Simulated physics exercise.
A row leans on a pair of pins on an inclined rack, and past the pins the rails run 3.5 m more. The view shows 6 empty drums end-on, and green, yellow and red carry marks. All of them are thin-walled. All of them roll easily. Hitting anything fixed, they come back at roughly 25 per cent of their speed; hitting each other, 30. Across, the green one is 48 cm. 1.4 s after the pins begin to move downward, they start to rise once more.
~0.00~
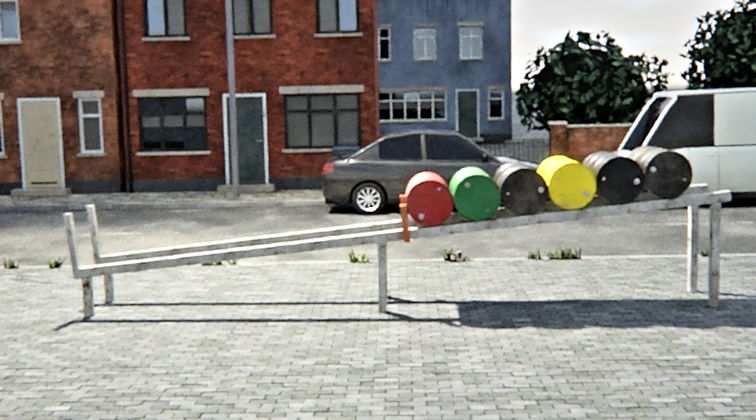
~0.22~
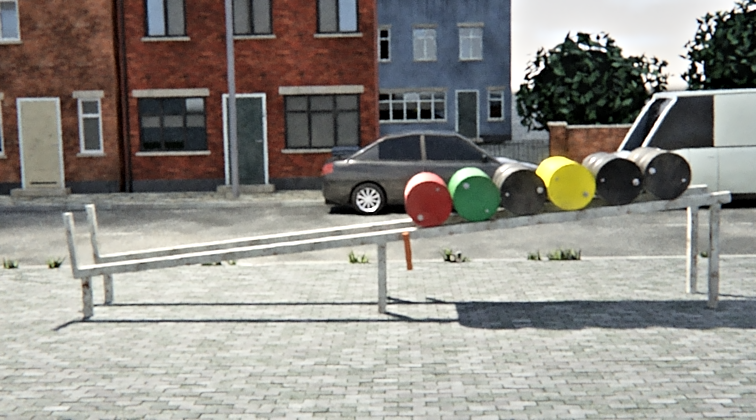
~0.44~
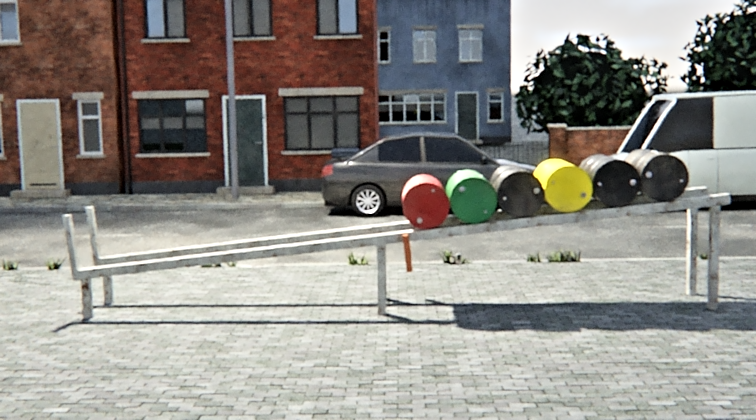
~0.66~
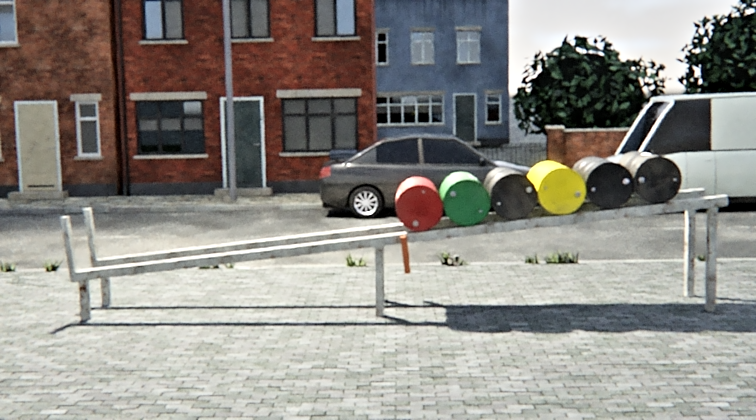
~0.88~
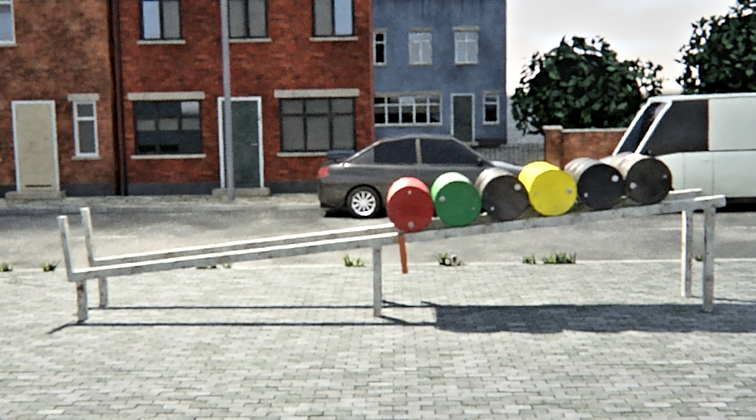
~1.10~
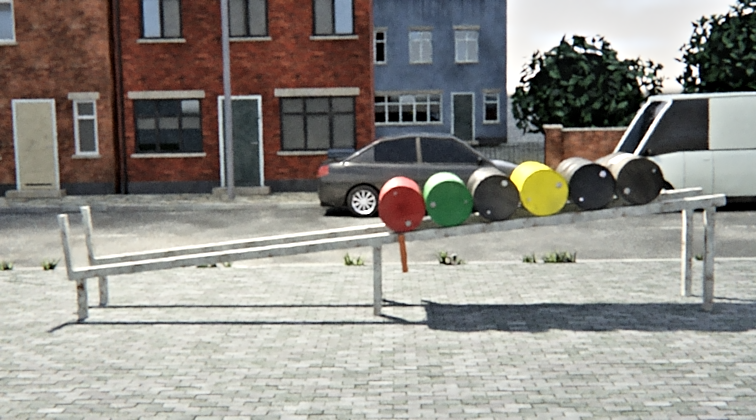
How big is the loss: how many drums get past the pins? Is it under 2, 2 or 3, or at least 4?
My pick is under 2, which leaves 5 out of 6.
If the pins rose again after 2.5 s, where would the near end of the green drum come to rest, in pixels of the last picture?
(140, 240), roughly.
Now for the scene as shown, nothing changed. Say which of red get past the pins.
Result - red breaks loose.
After 1.3 s, green is on the rails, 40 cm above the pins, rolling left; yellow is on the rails, 140 cm above the pins, rolling left; red is on the rails, 5 cm below the pins, rolling left; 1 of 6 has passed.
After 1.4 s, green is on the rails, 35 cm above the pins, rolling left; yellow is on the rails, 135 cm above the pins, rolling left; red is on the rails, 10 cm below the pins, rolling left; 1 of 6 has passed.
After 1.6 s, green is in the air, 30 cm above the pins; yellow is on the rails, 125 cm above the pins, rolling right; red is in the air, 30 cm below the pins, rolling left; 1 of 6 has passed.
At rest (4.0 s), green is on the rails, 25 cm above the pins; yellow is on the rails, 125 cm above the pins; red is on the rails, 315 cm below the pins; 1 of 6 has passed.
